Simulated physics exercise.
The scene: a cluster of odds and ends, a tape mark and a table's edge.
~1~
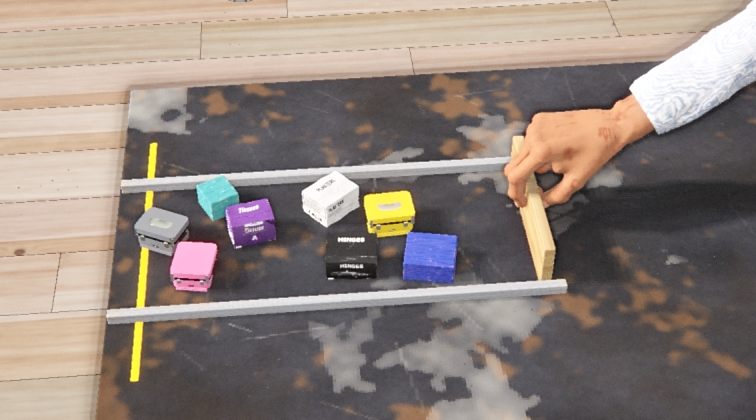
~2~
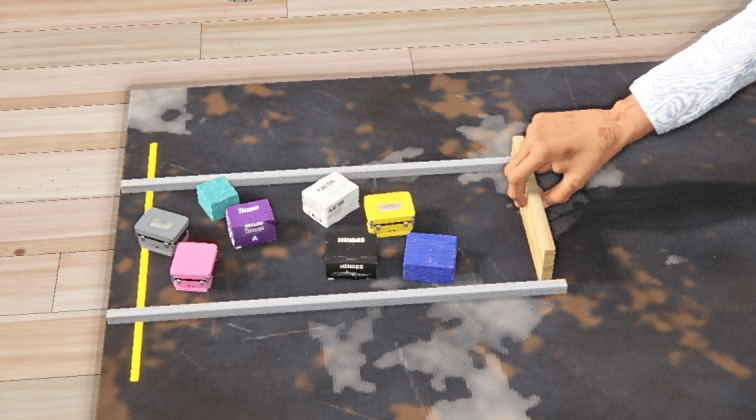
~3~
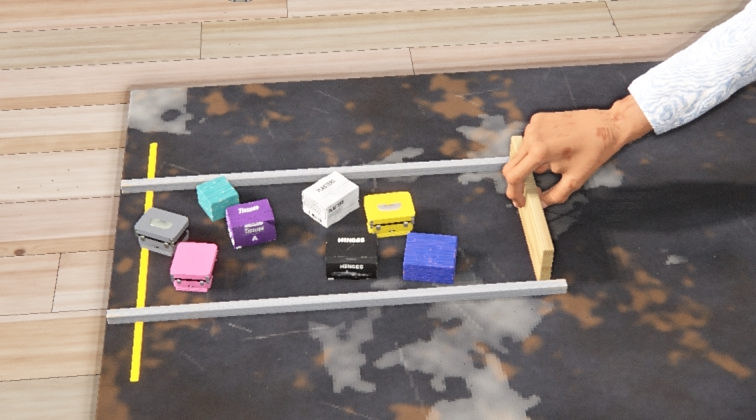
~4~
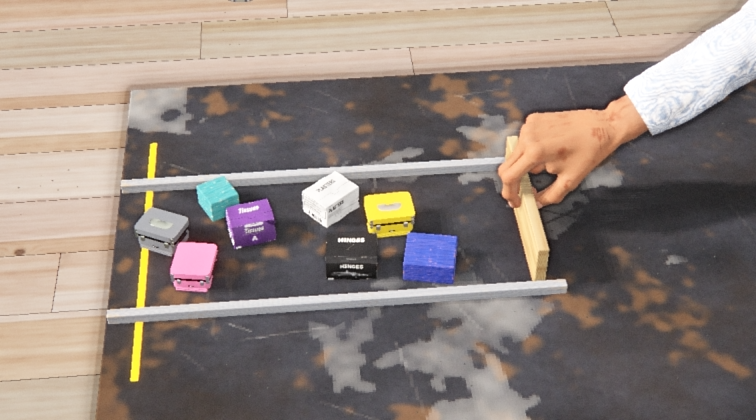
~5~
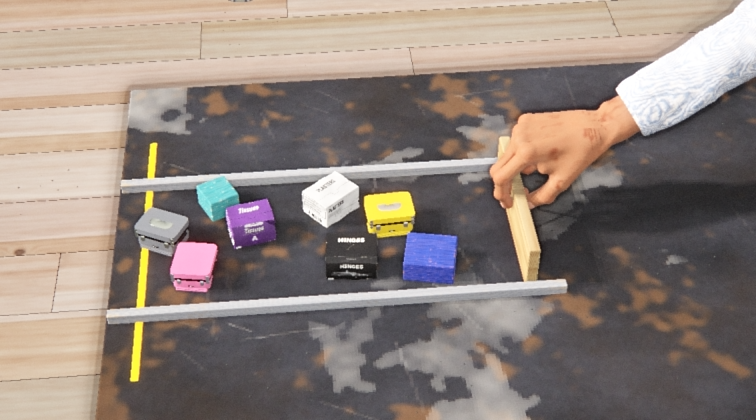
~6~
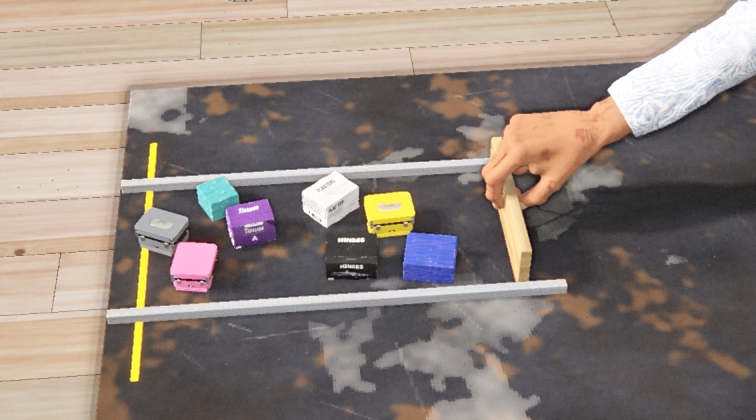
On a dark mottled surface beside wooden planks, eight small colourful boxes and blocks sit still between two grey rails near a yellow tape line, while a hand holding a wooden board at the right slides it slightly left.
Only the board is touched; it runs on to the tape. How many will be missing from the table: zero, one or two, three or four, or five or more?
In the end the number that fall off is five or more.
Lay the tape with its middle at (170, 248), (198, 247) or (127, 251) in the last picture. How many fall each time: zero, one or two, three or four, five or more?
For each place: More than four; just one or two; five or more.
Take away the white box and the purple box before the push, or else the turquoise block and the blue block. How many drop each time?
The counts: 3 and 3.
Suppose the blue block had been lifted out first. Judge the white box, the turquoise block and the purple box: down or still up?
The white box survives, the turquoise block drops off, the purple box tumbles off.
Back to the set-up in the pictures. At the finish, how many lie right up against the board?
The number is 3.
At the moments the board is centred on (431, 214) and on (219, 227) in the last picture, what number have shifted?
The counts are 1 and 8.
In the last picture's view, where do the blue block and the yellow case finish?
First (115, 282), then (121, 233).
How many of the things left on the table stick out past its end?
Overhanging: 3.
Soon after, none off yet; grey case at rest near (163, 233); pink case at rest near (195, 267); turquoise block at rest near (218, 199).
In the end, the number that fall off is five or more; gone, black box, purple box, turquoise block, pink case and grey case.
